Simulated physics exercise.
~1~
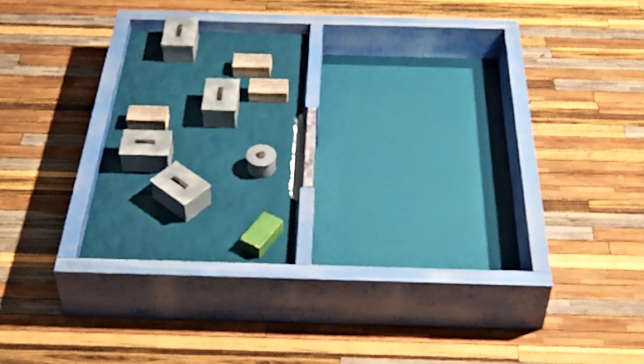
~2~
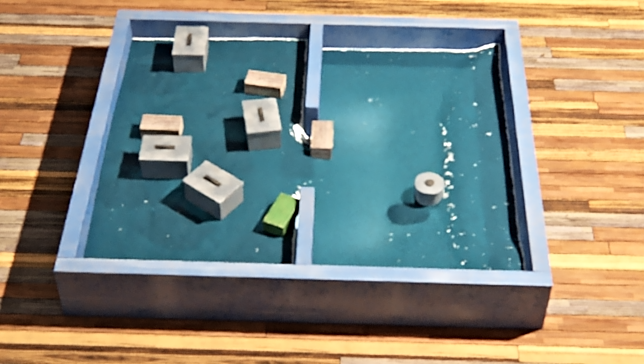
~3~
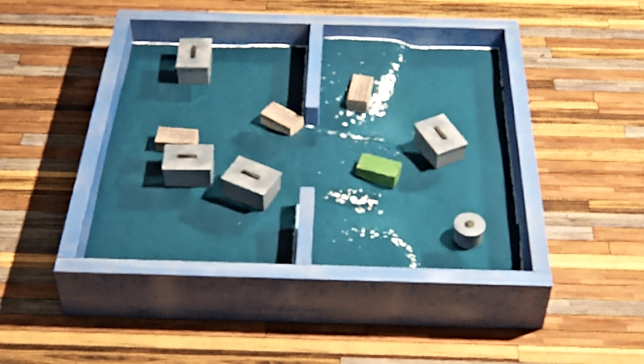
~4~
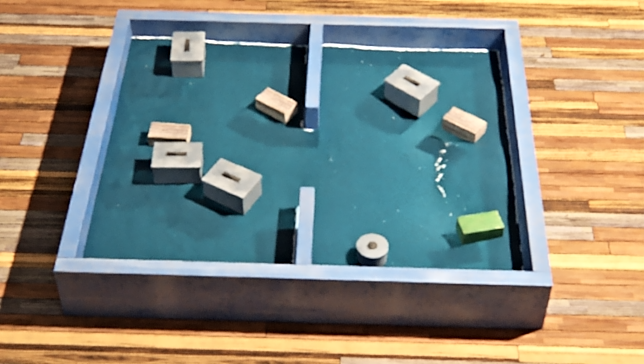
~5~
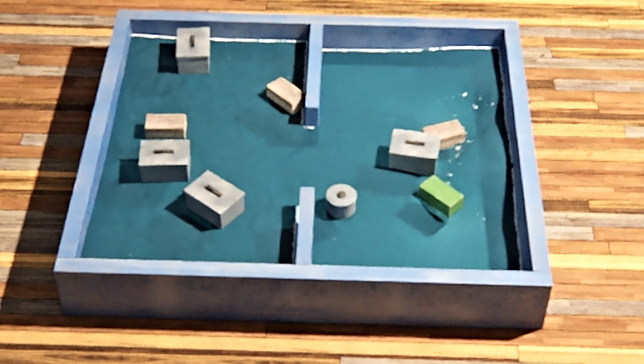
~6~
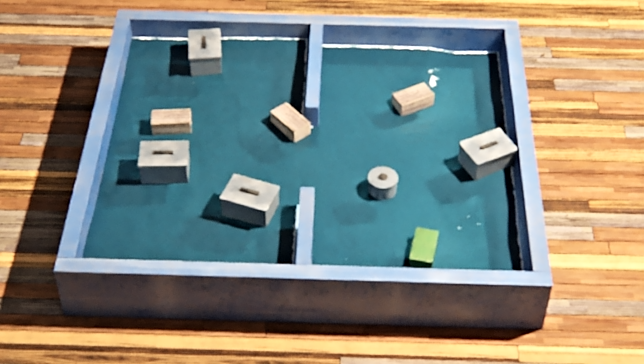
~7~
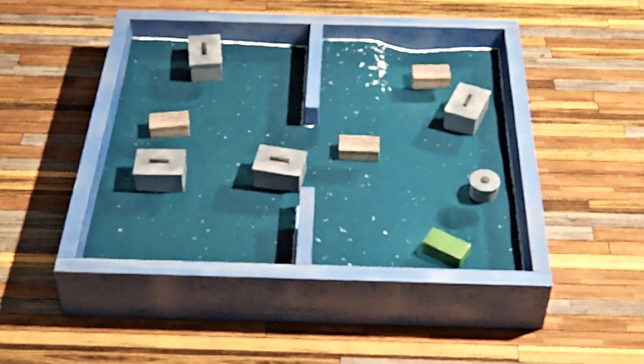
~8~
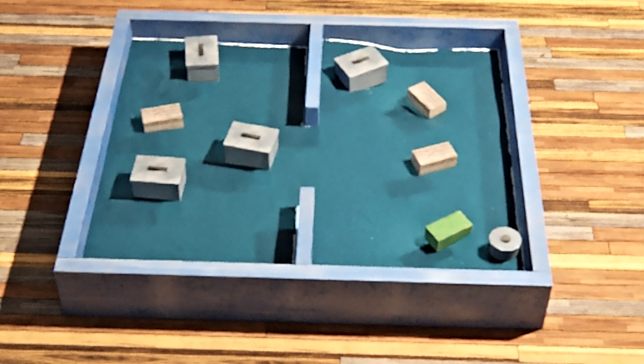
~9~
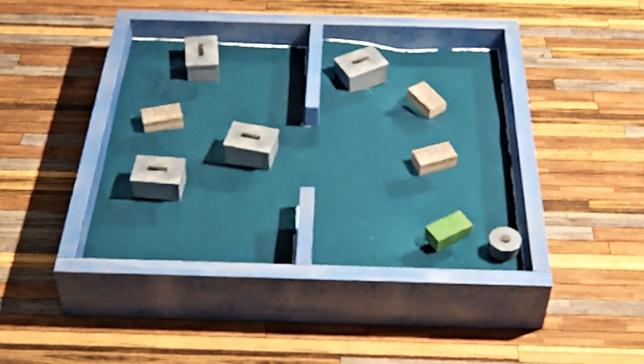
In a divided basin, floating blocks drift, several crossing right, and the green one settles there.
